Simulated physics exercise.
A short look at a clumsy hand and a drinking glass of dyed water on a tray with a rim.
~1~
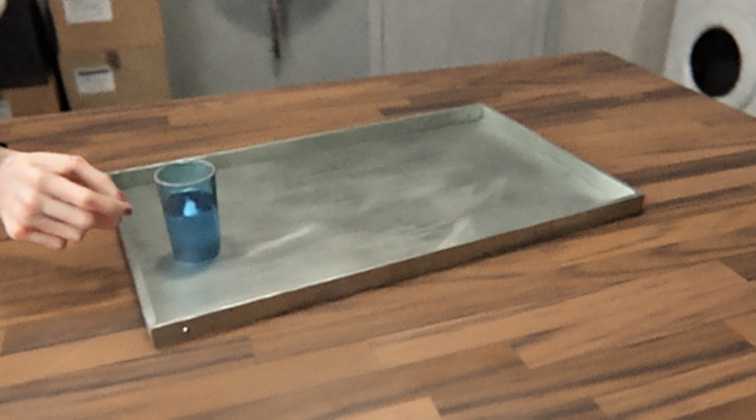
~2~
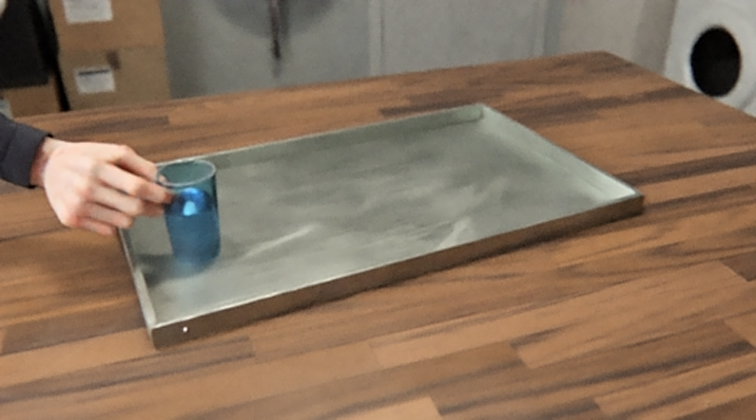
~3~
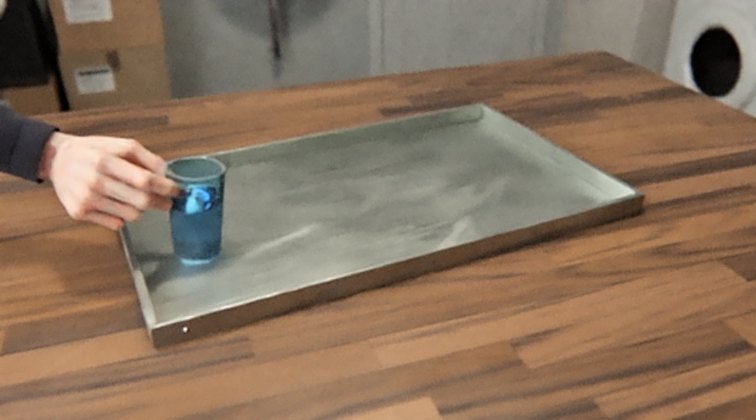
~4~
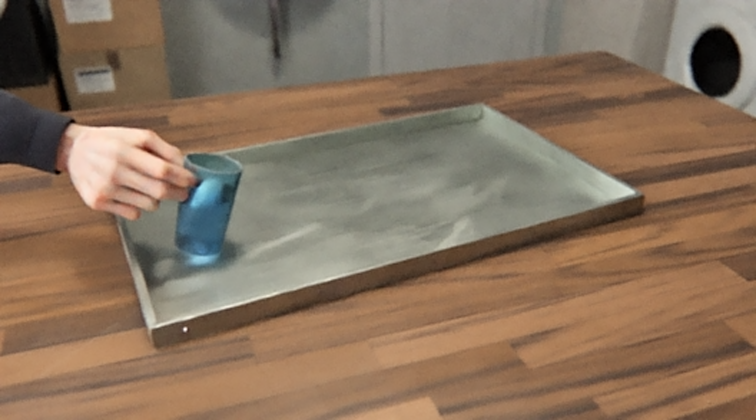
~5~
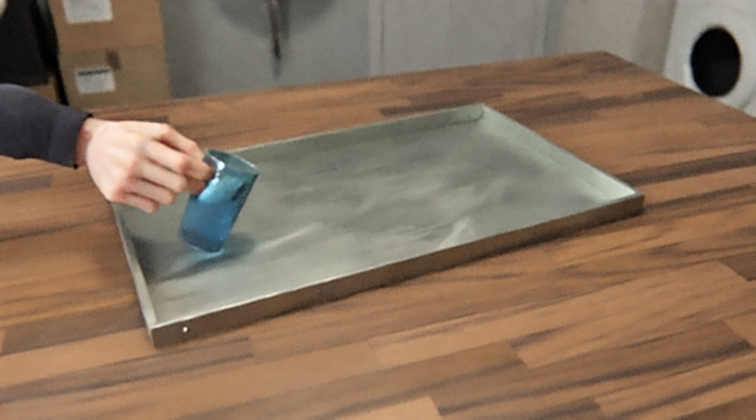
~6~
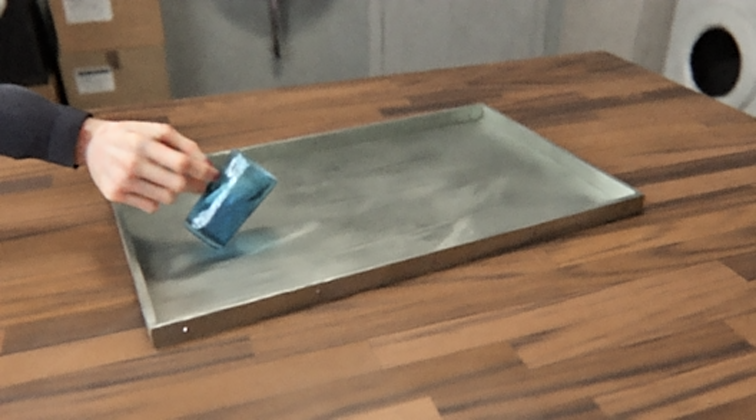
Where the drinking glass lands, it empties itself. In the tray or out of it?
The spill is caught by the tray.
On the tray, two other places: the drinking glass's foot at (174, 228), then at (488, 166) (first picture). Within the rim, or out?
At the first place it is held by the rim, at the second it escapes from the tray.
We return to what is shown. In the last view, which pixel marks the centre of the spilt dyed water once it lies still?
(450, 176).
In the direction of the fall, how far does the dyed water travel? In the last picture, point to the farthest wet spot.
I'd put the tip of it near (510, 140) in the last view.
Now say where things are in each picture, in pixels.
It stands upright; drinking glass (191, 211) about two thirds full; tray (414, 252), in the first frame.
It is being nudged; drinking glass about two thirds full, surface at (190, 204), in the second frame.
It is being nudged; drinking glass (196, 207) about two thirds full, in the third frame.
It is being nudged; drinking glass about two thirds full, surface at (207, 195); tray (414, 252), in the fourth frame.
It is being nudged; drinking glass (217, 199) tipped 30°, in the fifth frame.
It is falling; drinking glass (231, 198) tipped 45°, in the sixth frame.
Next, the drinking glass lies in the tray; the puddle covers about as much as a plate; the top is dry.
After that, the puddle covers about as much as a tray; the top is dry.
Finally, the puddle covers about as much as a tray; the top is dry.
